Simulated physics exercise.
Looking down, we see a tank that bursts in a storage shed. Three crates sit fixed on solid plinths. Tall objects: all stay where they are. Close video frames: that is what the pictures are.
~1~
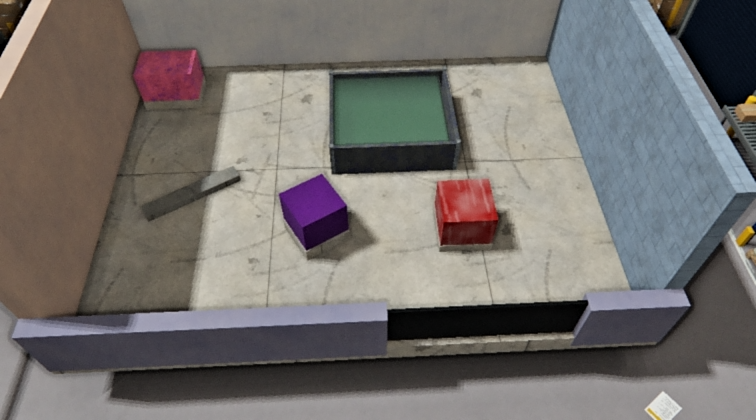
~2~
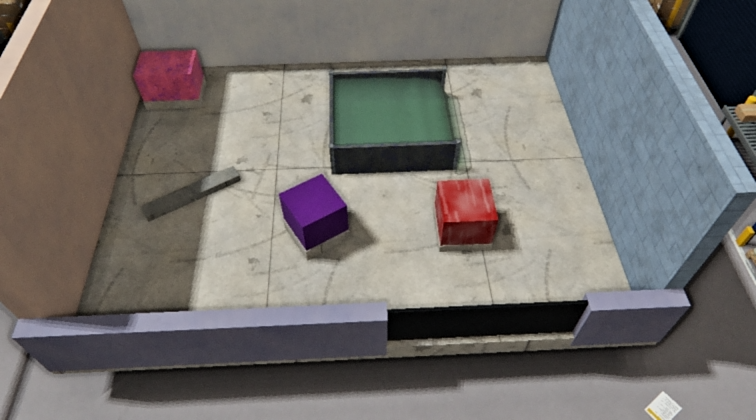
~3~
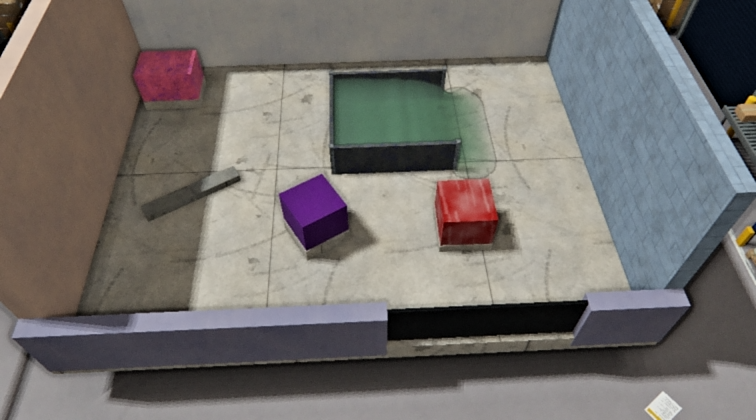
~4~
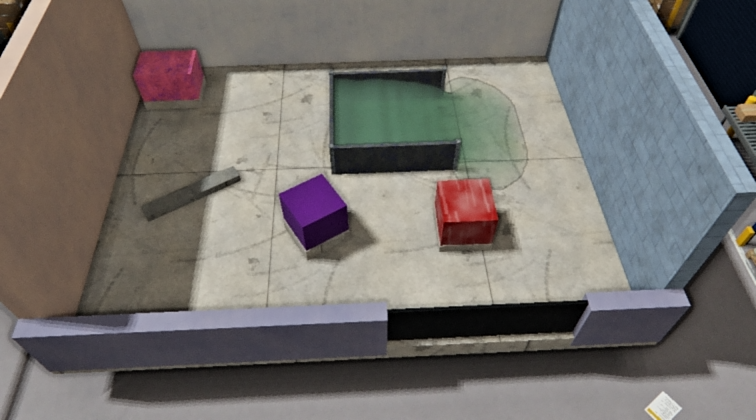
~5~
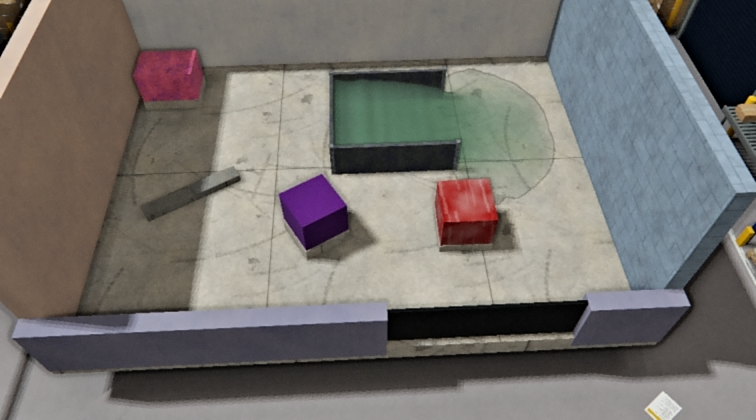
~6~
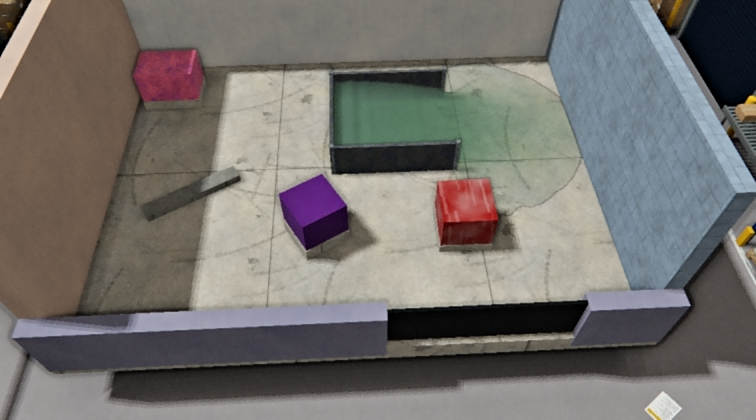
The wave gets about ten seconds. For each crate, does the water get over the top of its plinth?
The pink crate will be a dry one. The purple crate will be a dry one. The red crate will be a dry one.
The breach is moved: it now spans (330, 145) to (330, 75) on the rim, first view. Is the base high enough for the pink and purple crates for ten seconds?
As it turns out, the pink crate gets overtopped, and the purple crate is left untouched.
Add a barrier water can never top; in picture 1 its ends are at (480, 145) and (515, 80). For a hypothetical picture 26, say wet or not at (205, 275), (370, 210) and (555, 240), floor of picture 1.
As listed: No water, not flooded, awash.
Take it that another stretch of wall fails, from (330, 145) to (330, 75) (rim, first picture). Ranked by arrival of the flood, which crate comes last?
Answer: The red one.
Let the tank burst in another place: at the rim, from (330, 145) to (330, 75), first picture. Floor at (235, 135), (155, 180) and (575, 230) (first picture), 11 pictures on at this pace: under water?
Spot one: Reached by the flood. Spot two: Reached by the flood. Spot three: Spared by the leak.
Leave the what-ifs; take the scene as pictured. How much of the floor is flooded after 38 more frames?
Some 70 per cent.
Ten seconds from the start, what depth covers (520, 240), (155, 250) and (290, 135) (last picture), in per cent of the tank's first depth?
In order: Roughly 12, 12 and 4 in a hundred.
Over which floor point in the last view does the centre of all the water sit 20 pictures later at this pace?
The spot I would choose is (497, 146).
A moment on, water covers 20 % of the floor; the pink crate not reached, the purple crate not reached, the red crate water round its plinth.
Next, water covers 25 % of the floor; the pink crate not reached, the purple crate not reached, the red crate water round its plinth.
Then, water covers 35 % of the floor; the pink crate not reached, the purple crate not reached, the red crate water round its plinth.
Later, water covers 70 % of the floor; the pink crate water round its plinth, the purple crate water round its plinth, the red crate water round its plinth.
In the end, water covers 90 % of the floor; the pink crate stayed above the water, the purple crate stayed above the water, the red crate stayed above the water.
